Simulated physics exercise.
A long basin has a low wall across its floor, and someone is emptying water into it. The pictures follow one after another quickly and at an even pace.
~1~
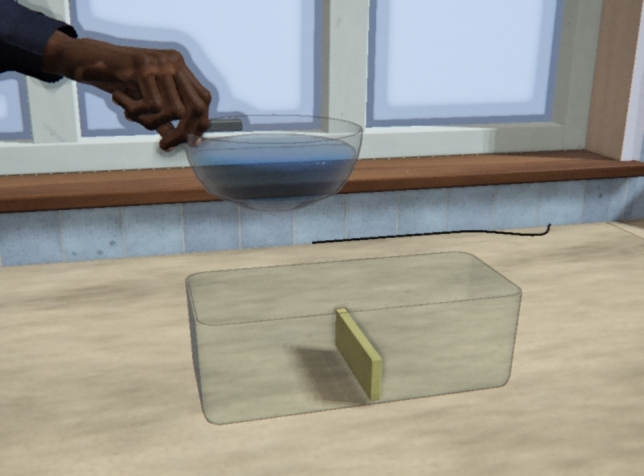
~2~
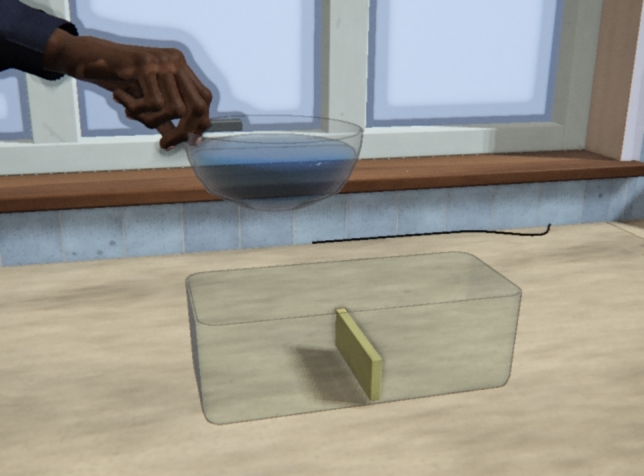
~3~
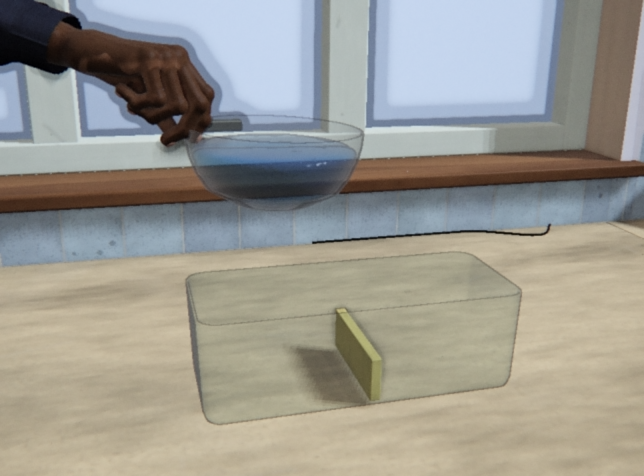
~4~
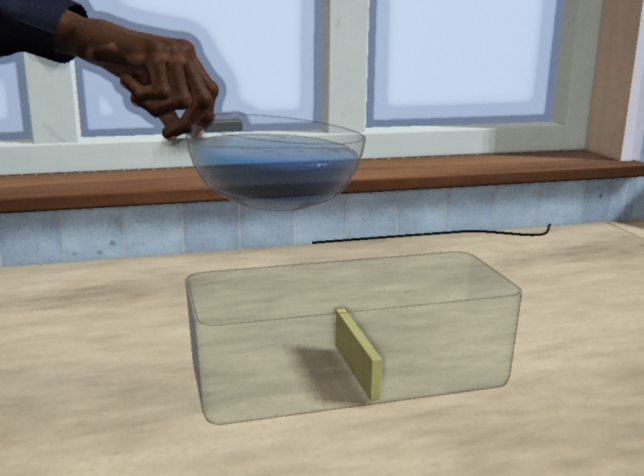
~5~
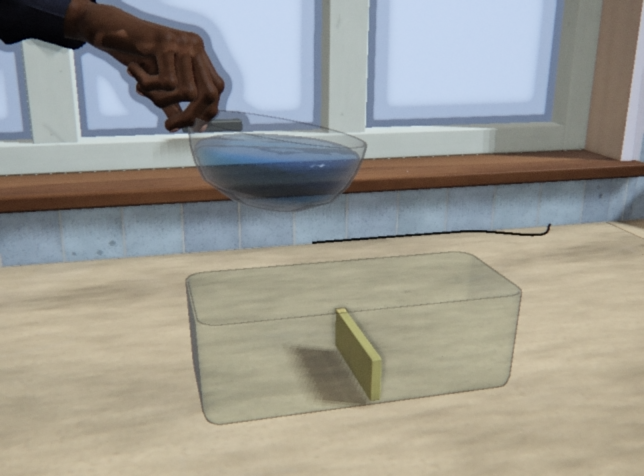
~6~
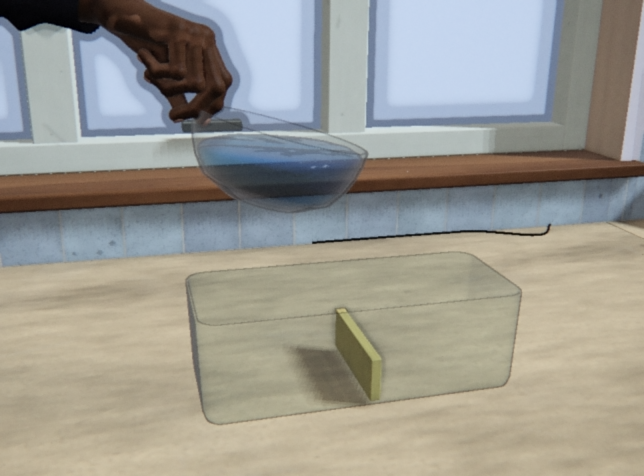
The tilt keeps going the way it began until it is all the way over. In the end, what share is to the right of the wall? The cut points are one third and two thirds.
The share right of the wall falls into the top range, past two thirds.
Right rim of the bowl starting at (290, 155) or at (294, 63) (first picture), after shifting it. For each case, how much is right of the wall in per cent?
Roughly 15 in a hundred the first time and 45 in a hundred the second.
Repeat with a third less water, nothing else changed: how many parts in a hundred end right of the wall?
70 %.
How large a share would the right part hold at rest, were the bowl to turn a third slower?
It comes to around 85 per cent.
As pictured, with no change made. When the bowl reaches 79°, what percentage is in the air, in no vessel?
Somewhere around 45 per cent of it.
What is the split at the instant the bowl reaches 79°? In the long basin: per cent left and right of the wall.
I'd put the left part near 0 per cent and the right part near 25.
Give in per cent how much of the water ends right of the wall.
Some 75 per cent.
A moment on, the bowl is tipped on its side and 29 per cent is still to pour, 0 is left of the wall and 27 right of it.
Next, the bowl is tipped right over and 0 per cent is still to pour, 19 is left of the wall and 74 right of it.
Then the bowl is tipped right over and 0 per cent is still to pour, 23 is left of the wall and 76 right of it.
Later the bowl is tipped right over and 0 per cent is still to pour, 23 is left of the wall and 76 right of it.
At rest 23 per cent lies left of the wall, 76 right of it and 2 outside.
